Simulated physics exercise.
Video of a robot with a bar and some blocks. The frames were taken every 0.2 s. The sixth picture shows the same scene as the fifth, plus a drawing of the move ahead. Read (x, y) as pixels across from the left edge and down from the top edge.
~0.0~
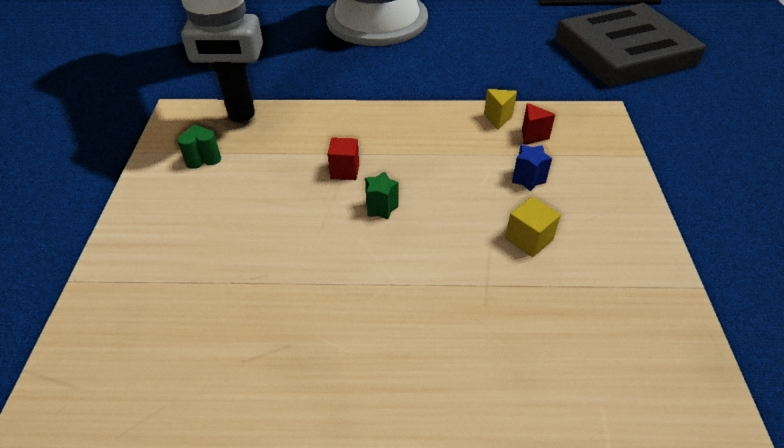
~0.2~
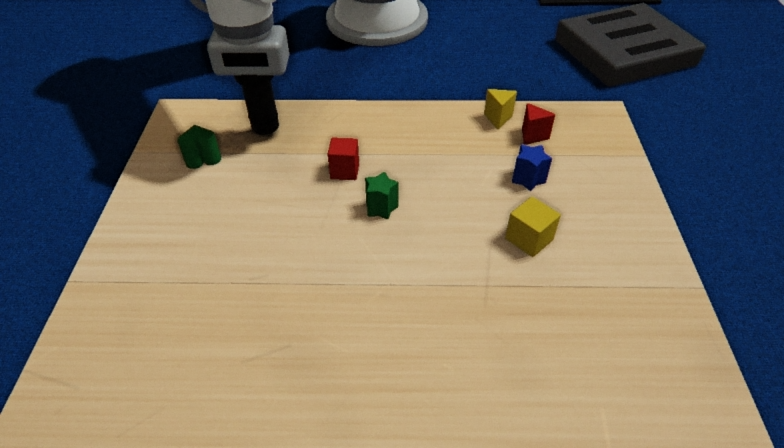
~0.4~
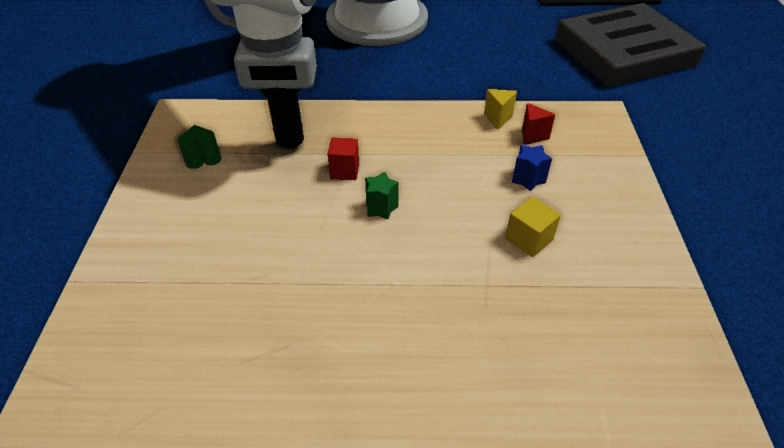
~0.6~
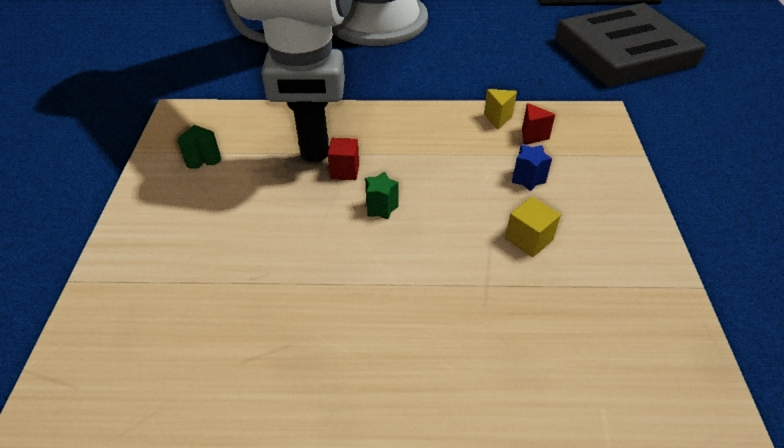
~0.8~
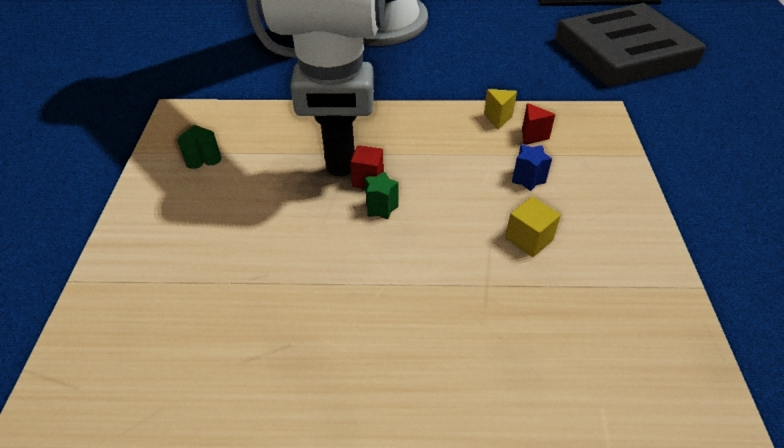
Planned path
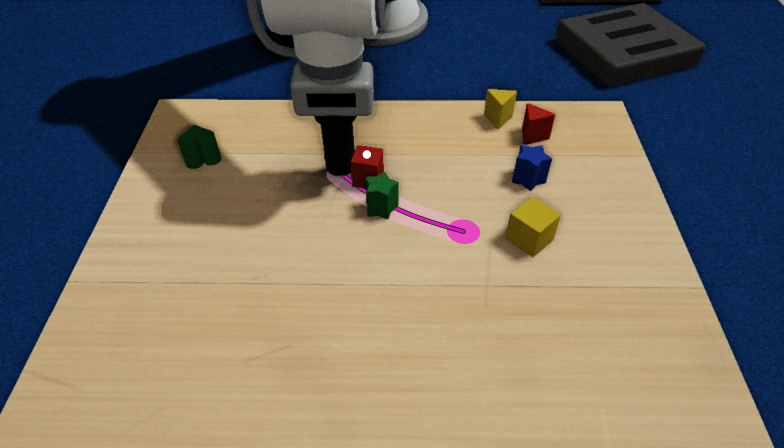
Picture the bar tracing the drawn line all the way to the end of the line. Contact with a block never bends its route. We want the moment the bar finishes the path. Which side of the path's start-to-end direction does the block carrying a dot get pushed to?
Out to the left.
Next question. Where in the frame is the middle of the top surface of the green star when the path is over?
It is at (414, 215).
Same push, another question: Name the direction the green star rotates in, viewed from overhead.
The answer is clockwise.
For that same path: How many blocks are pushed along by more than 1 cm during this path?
It moves two blocks.
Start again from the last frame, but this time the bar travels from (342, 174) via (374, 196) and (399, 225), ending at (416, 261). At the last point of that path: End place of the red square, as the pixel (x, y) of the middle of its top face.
The middle of the upper face of the red square will lie at about (404, 163) in the picture.
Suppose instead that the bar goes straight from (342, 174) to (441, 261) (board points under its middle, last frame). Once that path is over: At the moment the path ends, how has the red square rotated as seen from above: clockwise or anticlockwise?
If we look at it from overhead, the red square pivots counter-clockwise.
The line goes from (342, 174) via (374, 197) and (415, 216), ending at (464, 231); the dot is on the red square.
The first path, step by step. One third of the way, bar at (375, 191); red square at (401, 163), turned 40° anticlockwise; green star at (387, 190).
Two thirds of the way, bar at (416, 210); red square at (408, 163), turned 65° anticlockwise; green star at (411, 212), turned 35° clockwise.
At the end, bar at (464, 225); red square at (408, 163), turned 65° anticlockwise; green star at (414, 215), turned 60° clockwise; yellow square unmoved.
